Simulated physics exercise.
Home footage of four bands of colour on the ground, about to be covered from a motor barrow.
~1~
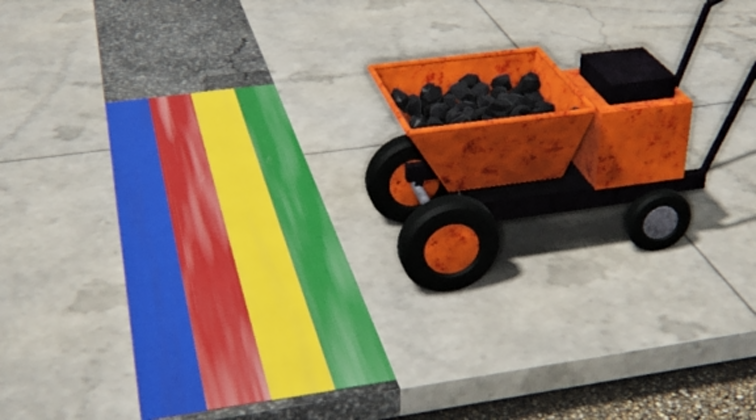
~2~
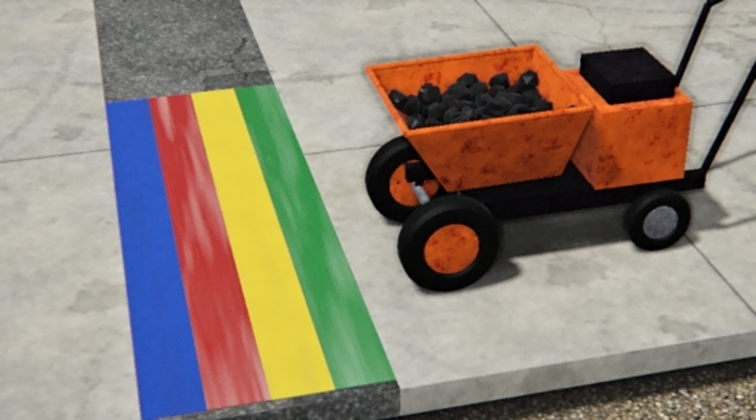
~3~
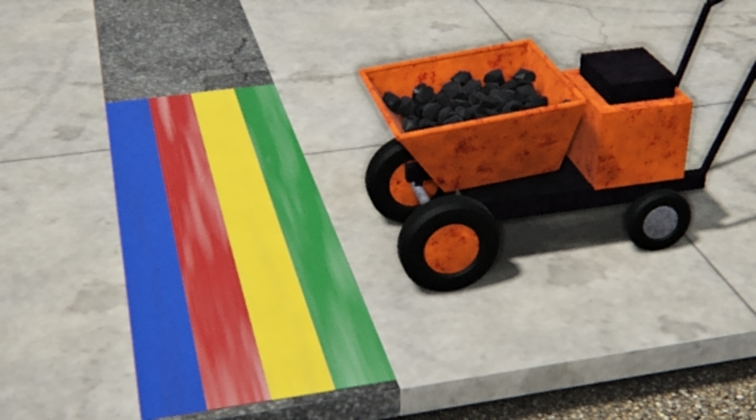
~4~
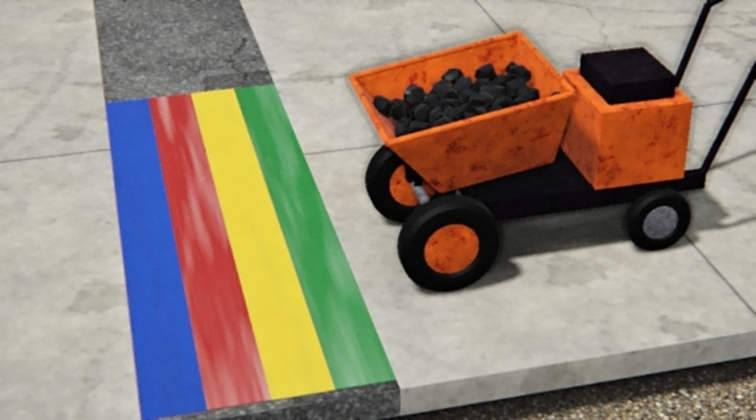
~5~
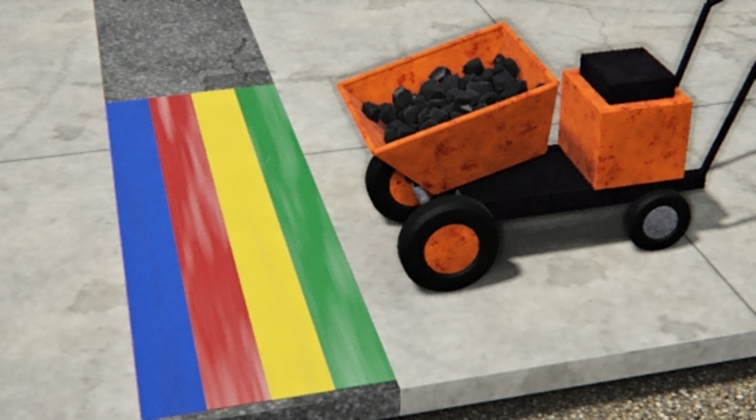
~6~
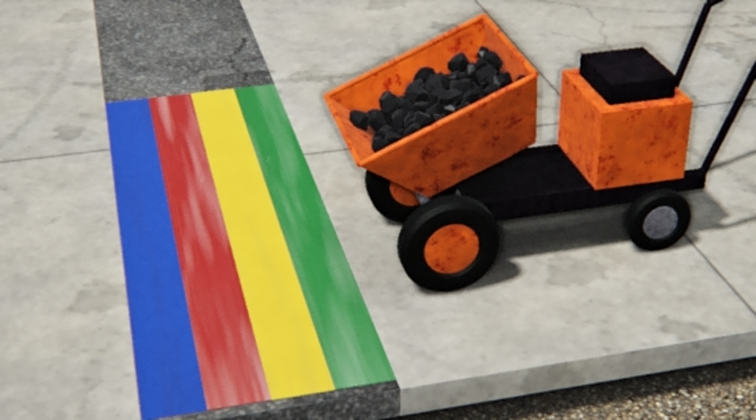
The orange skip of a small motor barrow, loaded with black lumps, tilted slowly forward to the left, toward blue, red, yellow and green strips on the ground, while its wheels stayed still.
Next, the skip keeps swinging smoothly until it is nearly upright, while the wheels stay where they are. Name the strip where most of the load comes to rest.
Yellow.
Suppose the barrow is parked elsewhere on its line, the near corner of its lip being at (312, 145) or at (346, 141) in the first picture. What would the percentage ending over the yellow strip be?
About 0 percent at the first place and about 0 percent at the second.
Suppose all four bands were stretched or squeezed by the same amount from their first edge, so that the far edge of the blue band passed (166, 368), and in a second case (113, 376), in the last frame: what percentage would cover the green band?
Near 0 % and 10 %.
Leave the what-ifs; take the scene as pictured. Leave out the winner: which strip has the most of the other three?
The runner-up is the red strip.
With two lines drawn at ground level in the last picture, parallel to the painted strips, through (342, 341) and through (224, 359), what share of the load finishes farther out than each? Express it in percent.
Around 70 per cent for the first, around 20 per cent for the second.
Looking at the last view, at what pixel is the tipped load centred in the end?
Around (248, 269).
Shortly afterwards, skip tipped steeply; the whole lot in the skip.
Next, skip tipped right over; the bulk in the skip; near a quarter over the yellow strip; only a few over the red strip.
Some moments later, skip tipped right over; near a third in the skip; only a few over the green strip; near a third over the yellow strip; near a quarter over the red strip; a little over the blue strip; only a few off the paint.
In the end, skip tipped right over; near a quarter in the skip; a little over the green strip; near a third over the yellow strip; near a quarter over the red strip; a little over the blue strip; only a few off the paint.
